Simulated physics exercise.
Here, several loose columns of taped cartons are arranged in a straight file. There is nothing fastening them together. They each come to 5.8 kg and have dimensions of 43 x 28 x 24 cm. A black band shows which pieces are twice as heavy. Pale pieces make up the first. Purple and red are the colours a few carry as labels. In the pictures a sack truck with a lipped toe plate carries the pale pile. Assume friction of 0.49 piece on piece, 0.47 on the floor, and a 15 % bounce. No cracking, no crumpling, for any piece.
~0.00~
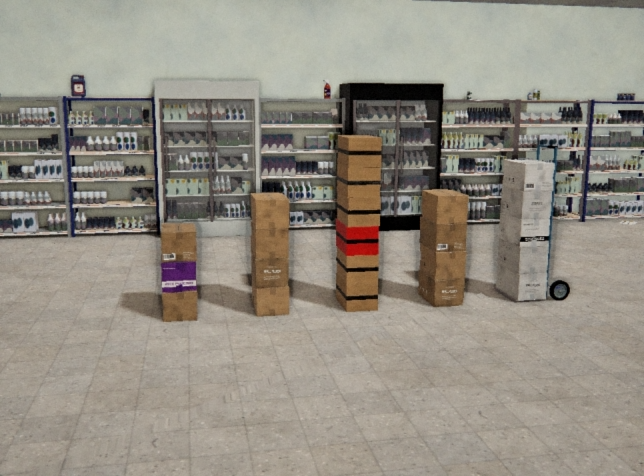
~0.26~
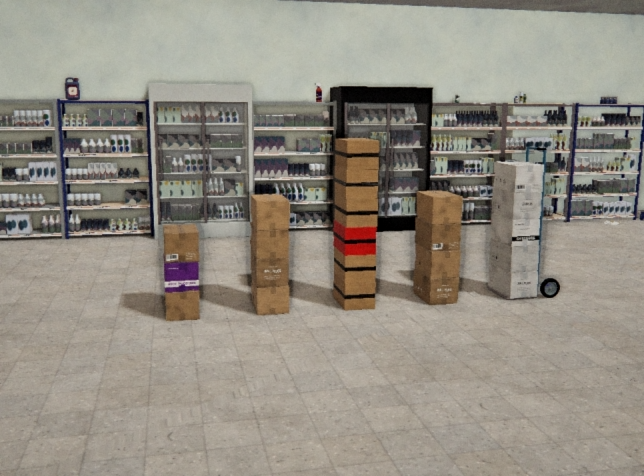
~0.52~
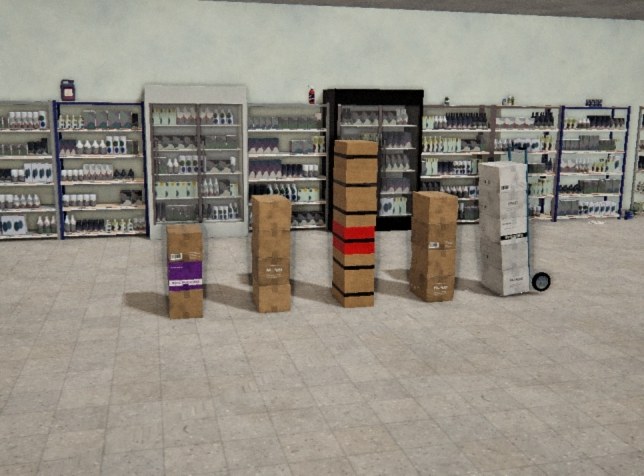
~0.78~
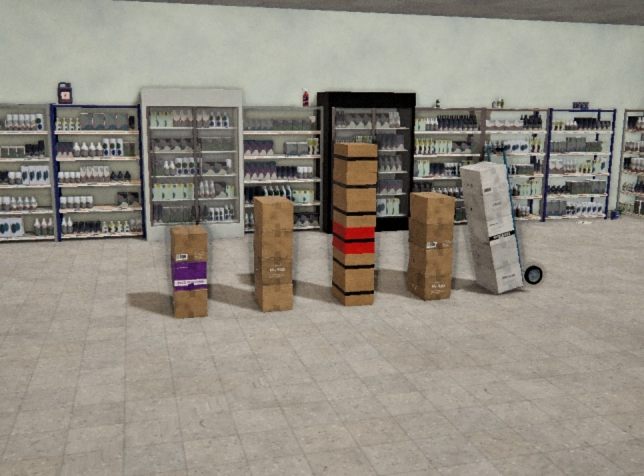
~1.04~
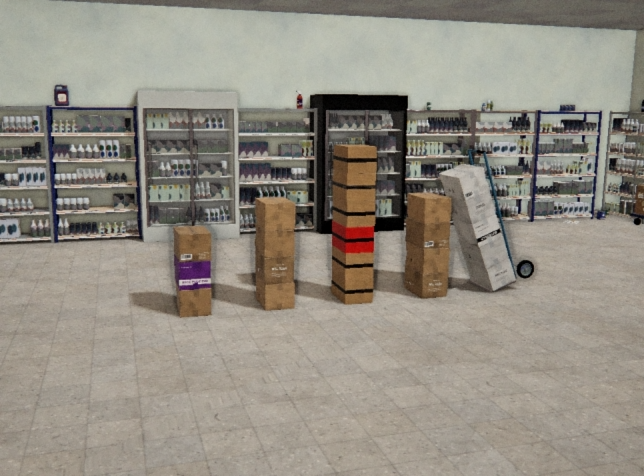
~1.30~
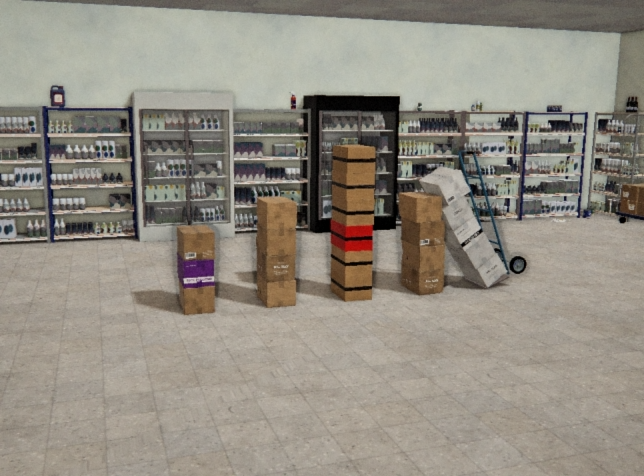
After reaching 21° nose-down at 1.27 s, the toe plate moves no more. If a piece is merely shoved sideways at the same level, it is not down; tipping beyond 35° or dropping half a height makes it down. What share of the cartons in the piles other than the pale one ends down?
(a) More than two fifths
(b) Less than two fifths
(a) More than two fifths.
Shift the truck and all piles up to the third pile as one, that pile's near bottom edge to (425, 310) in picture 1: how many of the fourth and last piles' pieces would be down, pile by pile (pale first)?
In that case fourth pile 3 and last pile 2.
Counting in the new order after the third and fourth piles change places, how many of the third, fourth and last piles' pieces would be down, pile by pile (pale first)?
After the swap, the third pile would have 3 down, the fourth 0 and the last 0.
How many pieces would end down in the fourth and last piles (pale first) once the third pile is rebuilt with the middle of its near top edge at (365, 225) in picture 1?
Down by pile: Fourth 3, last 2.
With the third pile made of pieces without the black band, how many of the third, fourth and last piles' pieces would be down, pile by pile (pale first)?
Result: Third pile 6, fourth pile 4, last pile 3.
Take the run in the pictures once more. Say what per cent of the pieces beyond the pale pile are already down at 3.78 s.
It's 100 percent at that point.
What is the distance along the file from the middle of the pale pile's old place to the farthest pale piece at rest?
Distance: Near 150 cm.
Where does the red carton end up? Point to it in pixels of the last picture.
Roughly (280, 264).
Around 1.82 s, 5 of the pale pile down; none of the 17 other cartons down, 4 disturbed.
Around 2.68 s, 5 of the pale pile down; 4 of the 17 other cartons down; red carton tipped 23°.
Around 3.24 s, 5 of the pale pile down; 13 of the 17 other cartons down; red carton tipped 53°, 24 cm lower; purple carton tipped 9°.
Around 3.78 s, 5 of the pale pile down; 17 of the 17 other cartons down; purple carton on its side; red carton tipped 46°, 25 cm lower.
Finally (4.8 s), 5 of the pale pile down; 17 of the 17 other cartons down; purple carton upside down; red carton tipped 46°, 25 cm lower. That is 100 per cent. Seen by the last camera, middles, purple carton near (65, 298), red carton near (280, 264).
